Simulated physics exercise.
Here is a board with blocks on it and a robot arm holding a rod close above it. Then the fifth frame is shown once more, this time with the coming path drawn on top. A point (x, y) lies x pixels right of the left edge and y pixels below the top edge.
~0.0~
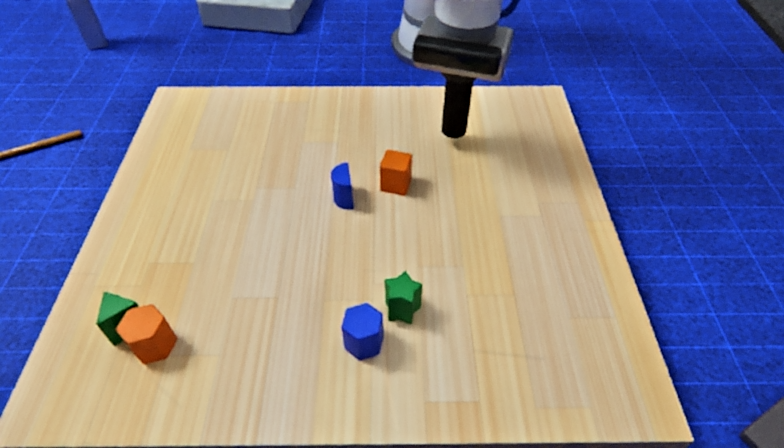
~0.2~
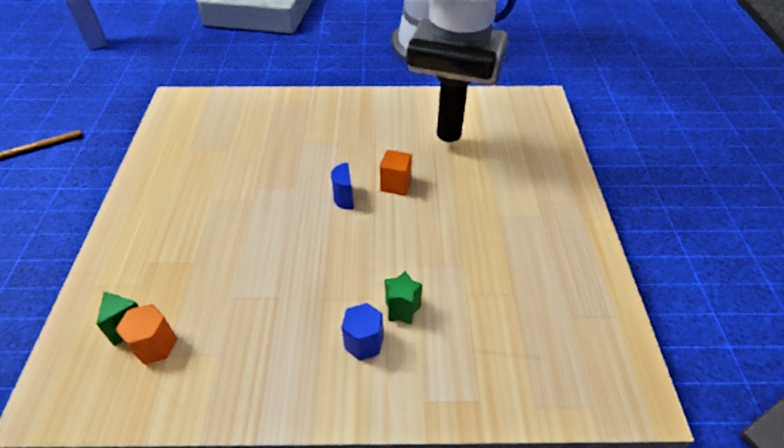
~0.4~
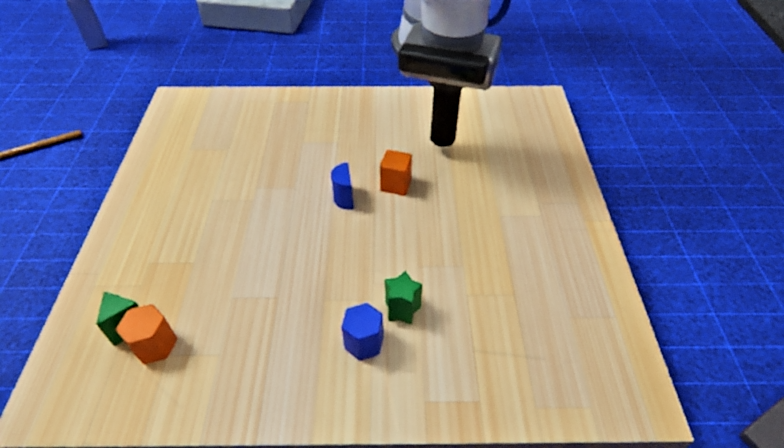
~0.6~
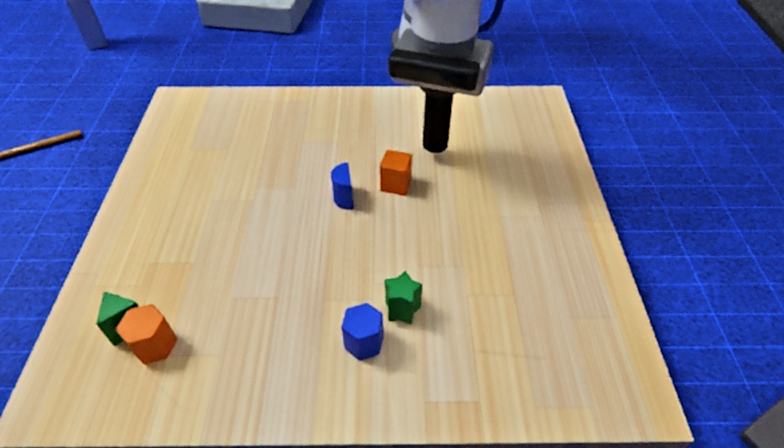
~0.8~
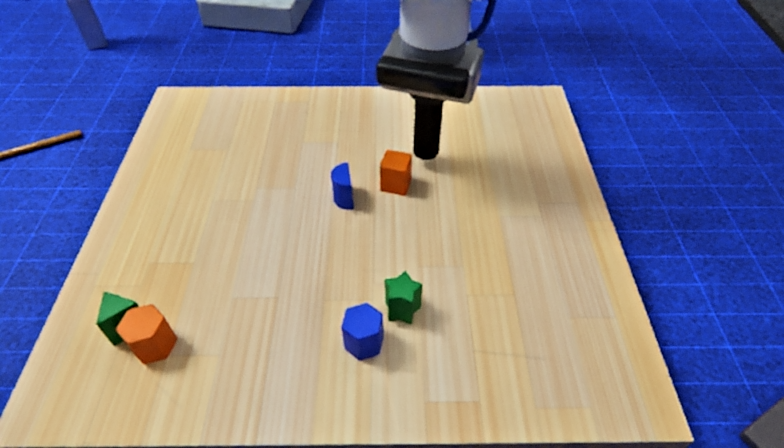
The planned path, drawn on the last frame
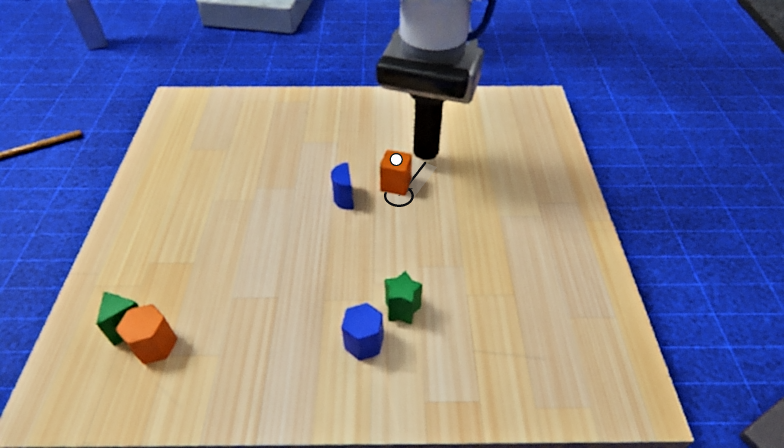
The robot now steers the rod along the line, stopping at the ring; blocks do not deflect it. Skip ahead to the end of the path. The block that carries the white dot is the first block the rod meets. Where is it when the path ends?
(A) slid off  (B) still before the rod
I'll go with B - still before the rod.
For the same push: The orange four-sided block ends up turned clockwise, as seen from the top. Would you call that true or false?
The statement is true.
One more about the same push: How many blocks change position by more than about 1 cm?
It looks like one block will be pushed more than about 1 cm.
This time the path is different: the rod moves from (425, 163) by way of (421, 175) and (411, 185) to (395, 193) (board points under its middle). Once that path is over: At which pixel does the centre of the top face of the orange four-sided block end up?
Answer: (367, 171).
The drawn path runs from (425, 163) to (399, 196); the dot is on the orange four-sided block.
The first path, step by step. Halfway along, rod (413, 168); orange four-sided block (390, 165), turned 30° clockwise.
At the end, rod (399, 185); blue D-shaped block not moved; orange four-sided block (371, 177), turned 65° clockwise.
